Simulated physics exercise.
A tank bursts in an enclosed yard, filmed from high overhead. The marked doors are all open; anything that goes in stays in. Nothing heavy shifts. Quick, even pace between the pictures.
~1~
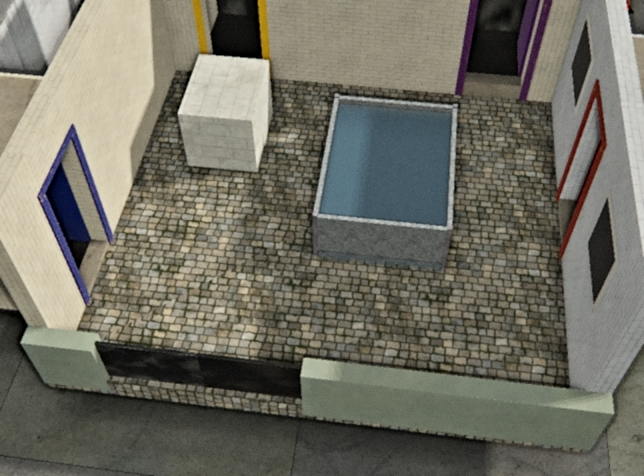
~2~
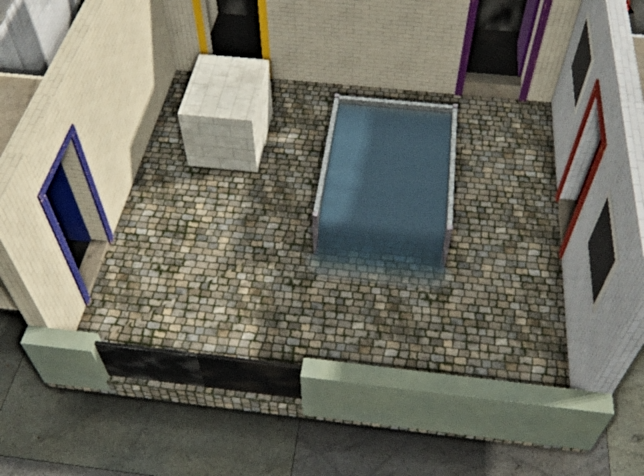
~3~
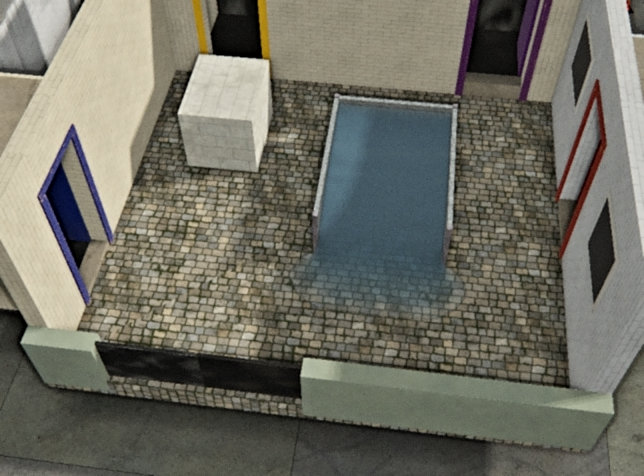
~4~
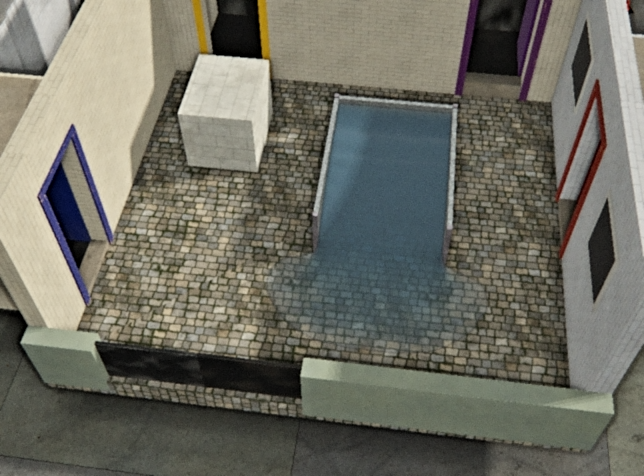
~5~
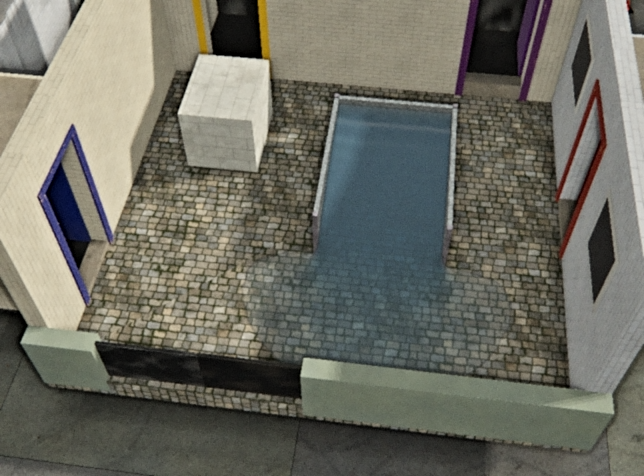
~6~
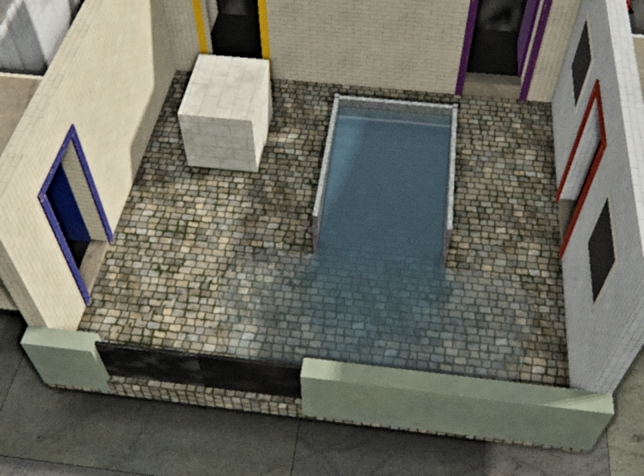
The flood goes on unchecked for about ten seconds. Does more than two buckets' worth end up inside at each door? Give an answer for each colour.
At the end, the yellow door ends up within two buckets. The purple door ends up within two buckets. The red door ends up within two buckets. The blue door ends up over two buckets.
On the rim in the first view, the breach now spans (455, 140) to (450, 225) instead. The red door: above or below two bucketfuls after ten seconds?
The red door exceeds the limit.
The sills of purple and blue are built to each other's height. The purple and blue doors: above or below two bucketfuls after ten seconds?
With that change, the purple one goes past the mark and the blue one falls below the mark.
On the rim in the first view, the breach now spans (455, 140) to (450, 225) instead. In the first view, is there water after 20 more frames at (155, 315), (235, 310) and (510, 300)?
The first point is soaked, the second soaked, the third soaked.
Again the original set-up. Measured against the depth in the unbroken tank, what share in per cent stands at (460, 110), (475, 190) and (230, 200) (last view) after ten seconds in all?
First spot roughly 12 %, second 12 %, third 12 %.
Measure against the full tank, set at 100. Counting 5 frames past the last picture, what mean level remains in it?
By my count, 52 per cent.
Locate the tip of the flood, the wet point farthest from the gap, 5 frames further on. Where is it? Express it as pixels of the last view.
I'd say around (123, 365).
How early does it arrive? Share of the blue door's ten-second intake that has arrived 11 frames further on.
Share by then: 0 in a hundred.
A moment on, water covers 30 % of the floor; the yellow door not reached, the purple door not reached, the red door not reached, the blue door not reached.
Next, water covers 35 % of the floor; the yellow door not reached, the purple door not reached, the red door not reached, the blue door wet at the sill, nothing in.
Then, water covers 70 % of the floor; the yellow door not reached, the purple door not reached, the red door wet at the sill, nothing in, the blue door over two buckets in.
Later, water covers 95 % of the floor; the yellow door wet at the sill, nothing in, the purple door wet at the sill, nothing in, the red door wet at the sill, nothing in, the blue door far over two buckets in.
In the end, water covers 100 % of the floor; the yellow door wet at the sill, nothing in, the purple door wet at the sill, nothing in, the red door wet at the sill, nothing in, the blue door far over two buckets in.
